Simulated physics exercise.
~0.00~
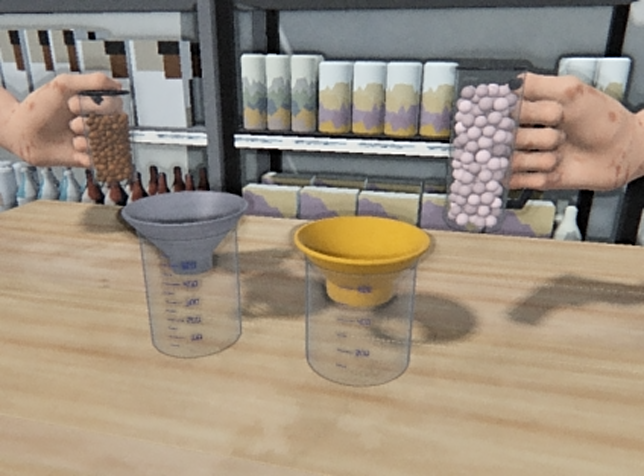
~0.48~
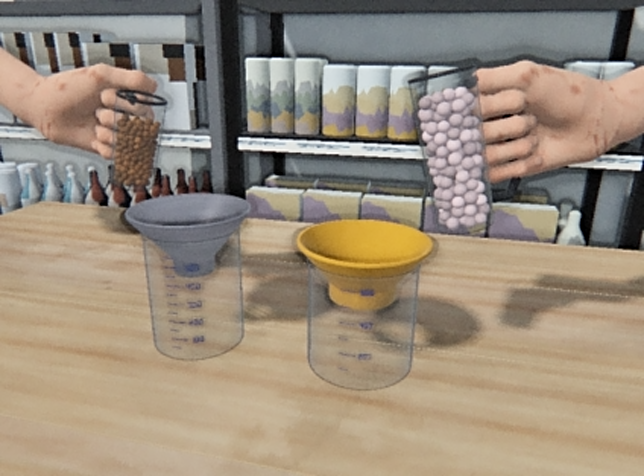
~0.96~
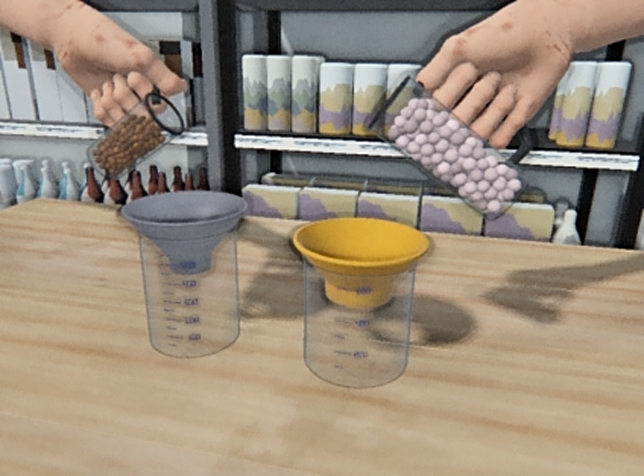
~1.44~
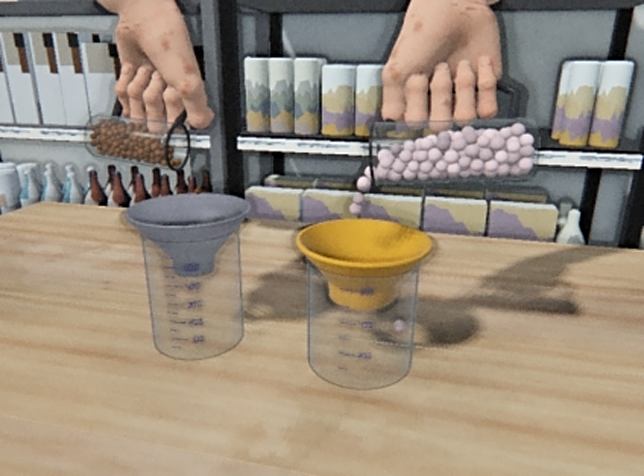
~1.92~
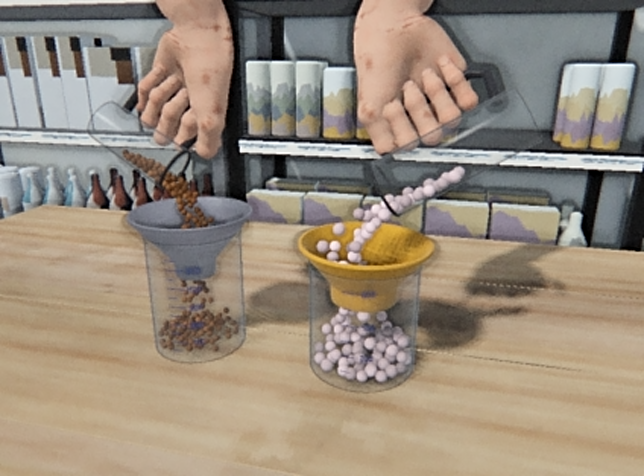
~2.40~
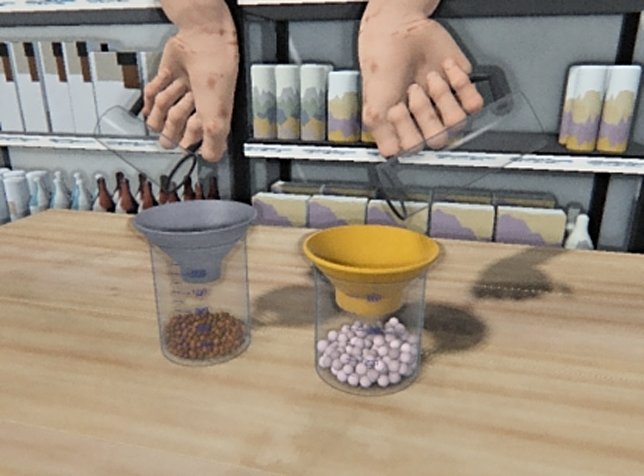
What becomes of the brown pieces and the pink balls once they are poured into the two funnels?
Both funnels let everything through, so the brown pieces end up in the left jar and the pink balls in the right jar.
